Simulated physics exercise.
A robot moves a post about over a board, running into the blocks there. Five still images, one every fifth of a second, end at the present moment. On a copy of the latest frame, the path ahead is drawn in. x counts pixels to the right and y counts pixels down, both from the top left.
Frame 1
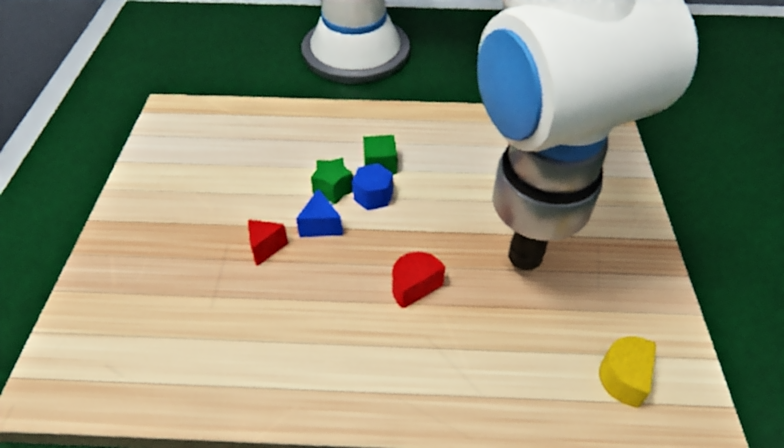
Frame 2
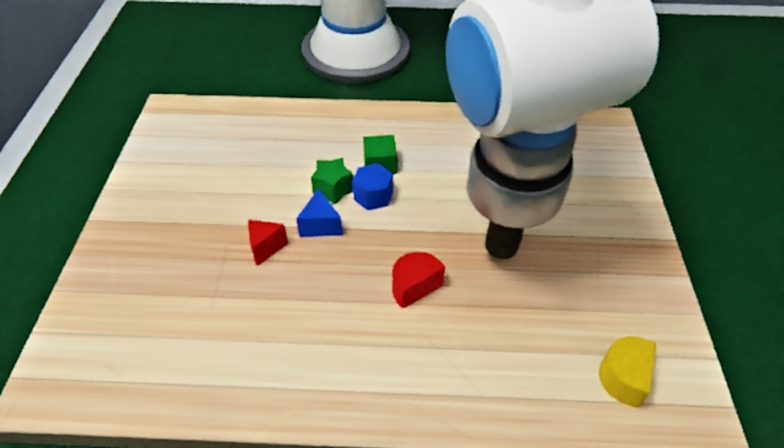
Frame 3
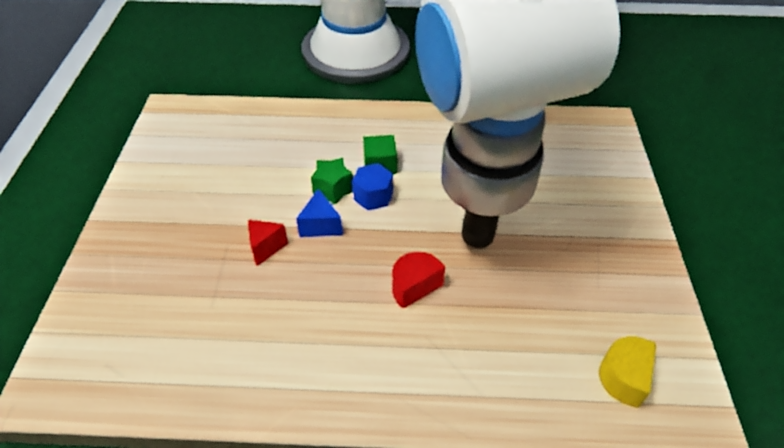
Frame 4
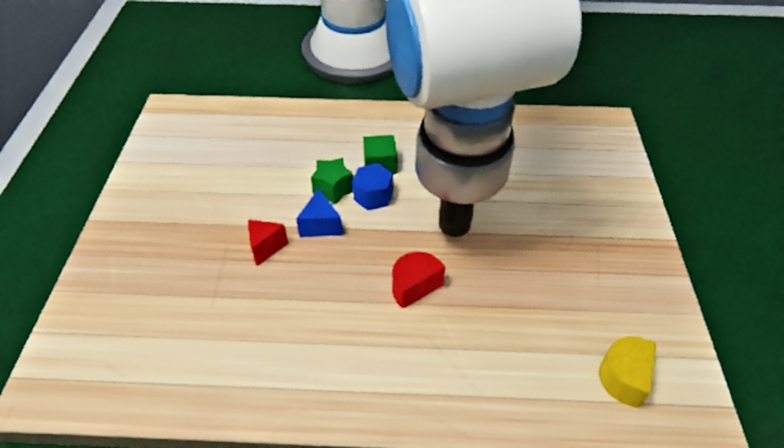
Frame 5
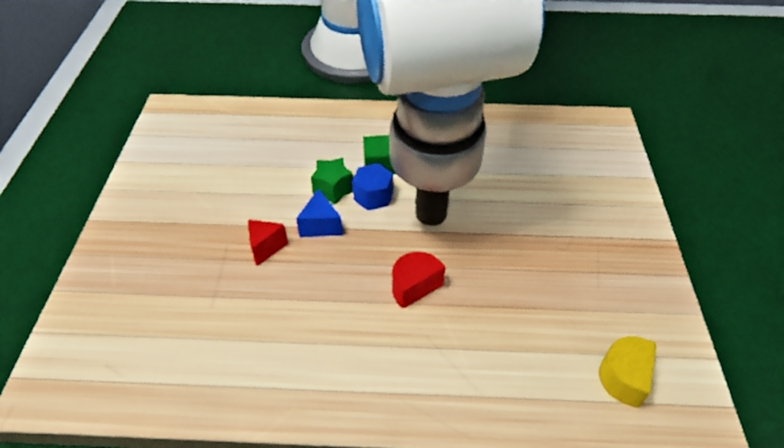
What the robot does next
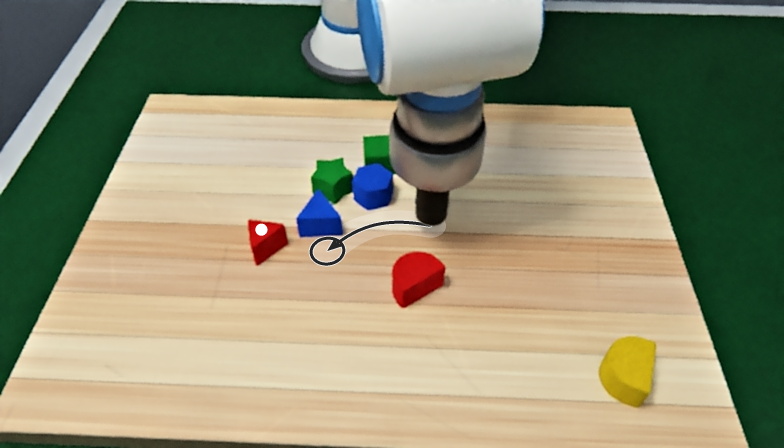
The robot arm glides left and slightly away above the board while the coloured blocks stay still.
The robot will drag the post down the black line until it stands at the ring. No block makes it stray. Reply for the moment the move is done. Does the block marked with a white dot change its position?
I expect not.
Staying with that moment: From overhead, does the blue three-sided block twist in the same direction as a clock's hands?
The answer is yes.
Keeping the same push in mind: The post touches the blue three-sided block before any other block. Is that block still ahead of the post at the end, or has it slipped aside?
Shed along the way.
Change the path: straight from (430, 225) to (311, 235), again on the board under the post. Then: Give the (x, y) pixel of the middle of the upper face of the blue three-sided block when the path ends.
Just about (284, 203).
The line goes from (430, 225) over (393, 222) and (357, 231) to (327, 251); the dot is on the red three-sided block.
What follows on the original path. One third of the way, post at (392, 212); nothing pushed yet.
Two thirds of the way, post at (357, 221); nothing pushed yet.
At the end, post at (326, 240); red three-sided block unmoved; blue three-sided block at (307, 211), turned 60° clockwise.
